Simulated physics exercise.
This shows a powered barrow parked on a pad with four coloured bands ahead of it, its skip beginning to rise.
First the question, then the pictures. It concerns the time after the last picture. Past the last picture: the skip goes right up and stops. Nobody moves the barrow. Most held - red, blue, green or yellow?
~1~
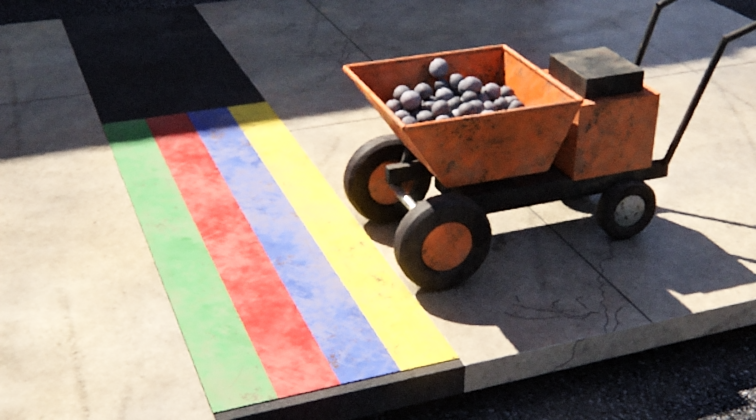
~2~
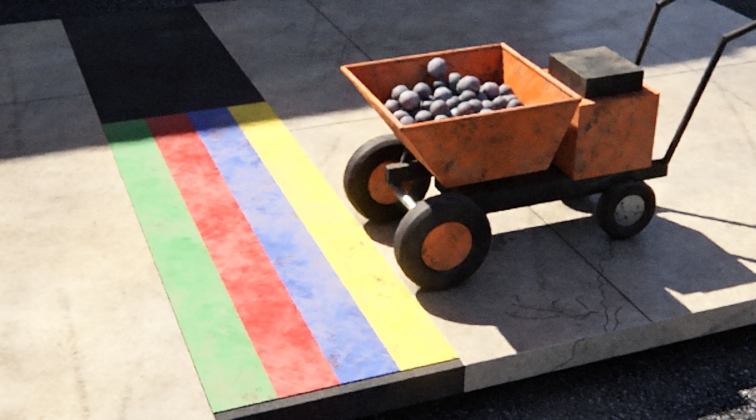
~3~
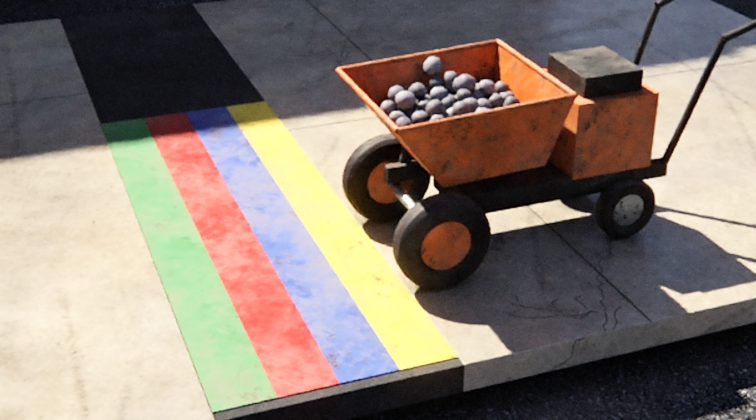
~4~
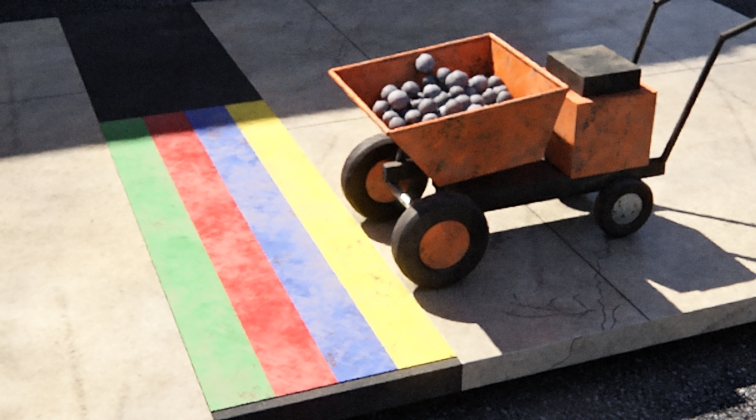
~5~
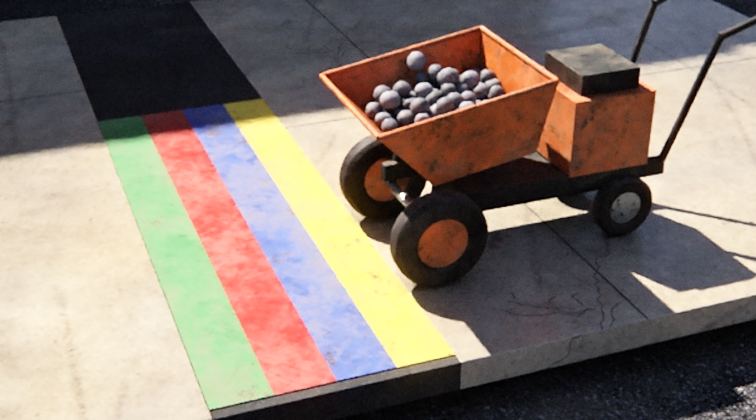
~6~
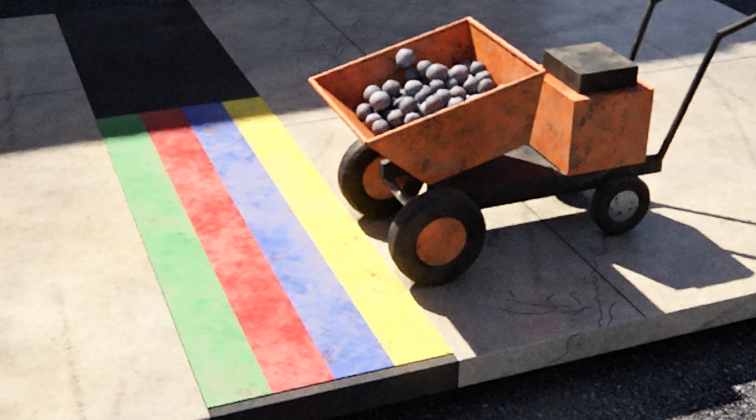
Red holds the most.
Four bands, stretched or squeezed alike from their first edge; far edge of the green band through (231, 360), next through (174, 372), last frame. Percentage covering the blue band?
The first gives around 0 %, the second around 20 %.
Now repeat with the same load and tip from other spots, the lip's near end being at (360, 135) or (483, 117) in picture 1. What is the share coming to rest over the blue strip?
Roughly 0 and 40 percent respectively.
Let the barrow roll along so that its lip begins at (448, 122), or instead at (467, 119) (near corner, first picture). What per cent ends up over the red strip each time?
The share would be near 30 percent, and then near 20 percent.
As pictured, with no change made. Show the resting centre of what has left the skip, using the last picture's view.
Last view, resting centre - approx. (240, 268).
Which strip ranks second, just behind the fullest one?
Behind the top strip comes green.
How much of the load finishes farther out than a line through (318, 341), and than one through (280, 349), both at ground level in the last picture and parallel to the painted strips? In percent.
Close to 70 and 40 per cent respectively.
Shortly afterwards, skip tipped well over; the whole lot in the skip.
Next, skip tipped steeply; all but a few in the skip; a little over the red strip.
Some moments later, skip tipped right over; near a third in the skip; only a few over the blue strip; near a third over the red strip; near a quarter over the green strip; a little off the paint.
In the end, skip tipped right over; a little in the skip; none at all over the yellow strip; a little over the blue strip; near half over the red strip; near a quarter over the green strip; a little off the paint.
